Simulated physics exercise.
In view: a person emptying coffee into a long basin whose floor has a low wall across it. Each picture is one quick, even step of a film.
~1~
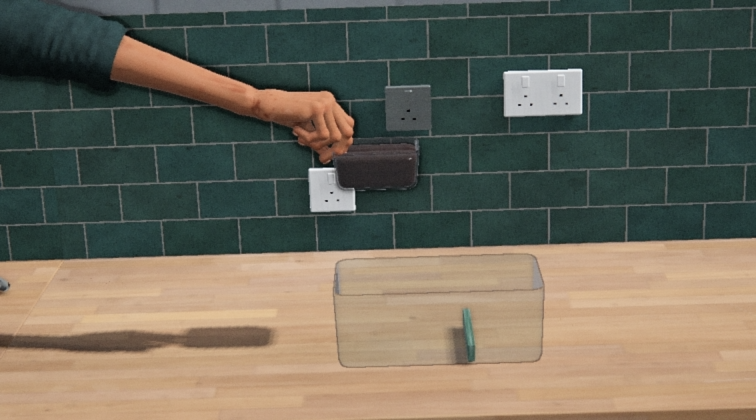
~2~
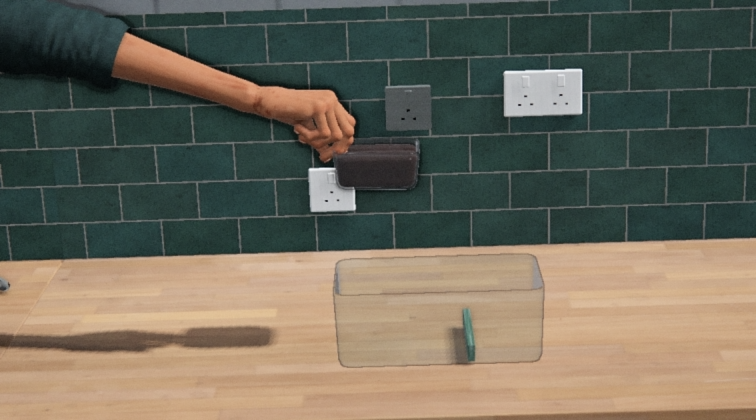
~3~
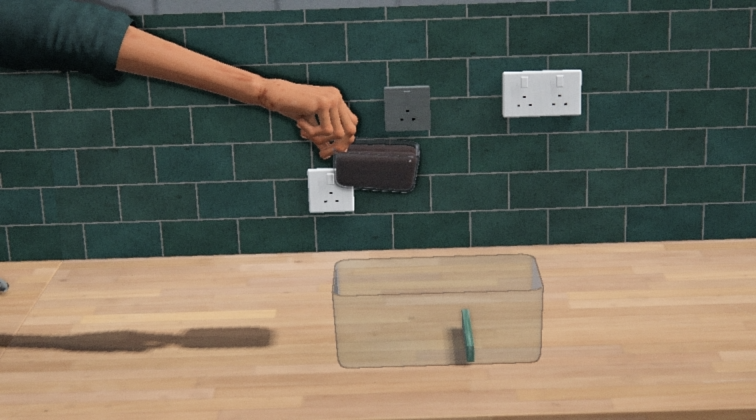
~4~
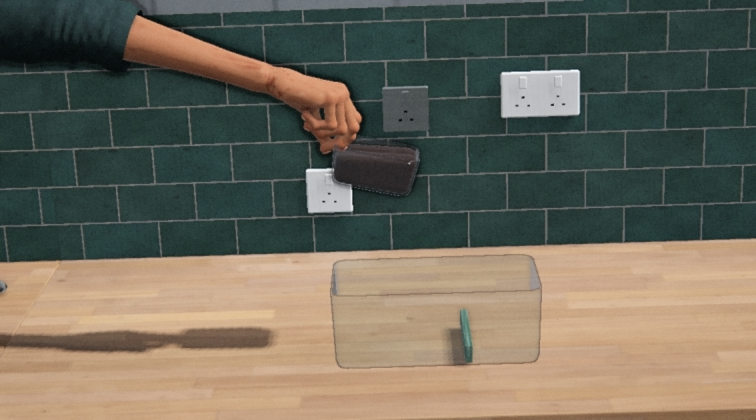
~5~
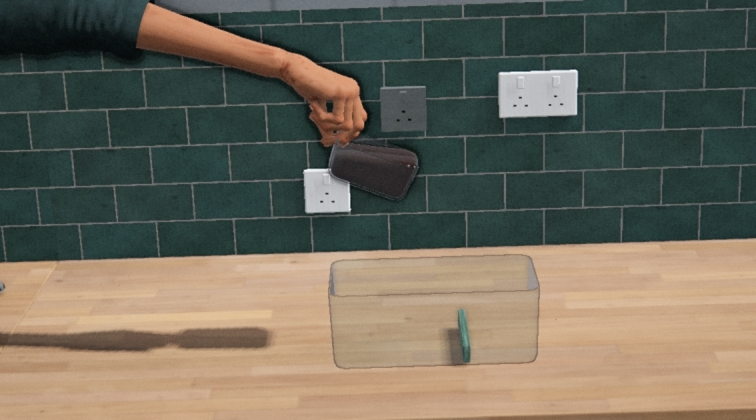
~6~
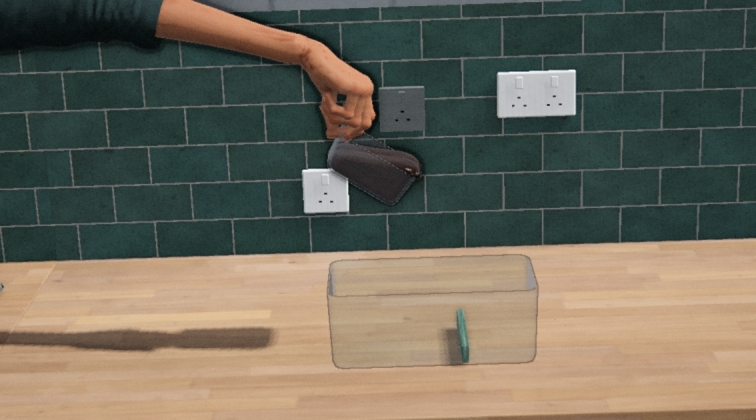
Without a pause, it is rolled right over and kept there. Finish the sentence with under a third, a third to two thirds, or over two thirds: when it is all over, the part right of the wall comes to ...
When it is all over, the part right of the wall comes to a third to two thirds.
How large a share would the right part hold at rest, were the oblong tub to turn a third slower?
It comes to about 60 per cent.
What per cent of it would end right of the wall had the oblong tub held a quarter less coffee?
30 in a hundred.
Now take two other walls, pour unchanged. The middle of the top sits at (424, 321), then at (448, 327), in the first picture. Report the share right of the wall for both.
First try: Roughly 85 per cent; second try: 70 per cent.
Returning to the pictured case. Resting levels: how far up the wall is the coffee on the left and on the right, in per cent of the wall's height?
Once it is still, the left part shows 30 per cent and the right part 50.
A moment on, the oblong tub is tipped on its side and 16 per cent is still to pour, 10 is left of the wall and 12 right of it.
Next, the oblong tub is tipped on its side and 4 per cent is still to pour, 34 is left of the wall and 56 right of it.
Then the oblong tub is tipped on its side and 1 per cent is still to pour, 49 is left of the wall and 44 right of it.
Later the oblong tub is tipped on its side and 0 per cent is still to pour, 54 is left of the wall and 43 right of it.
Finally, 54 per cent lies left of the wall, 43 right of it and 2 outside.
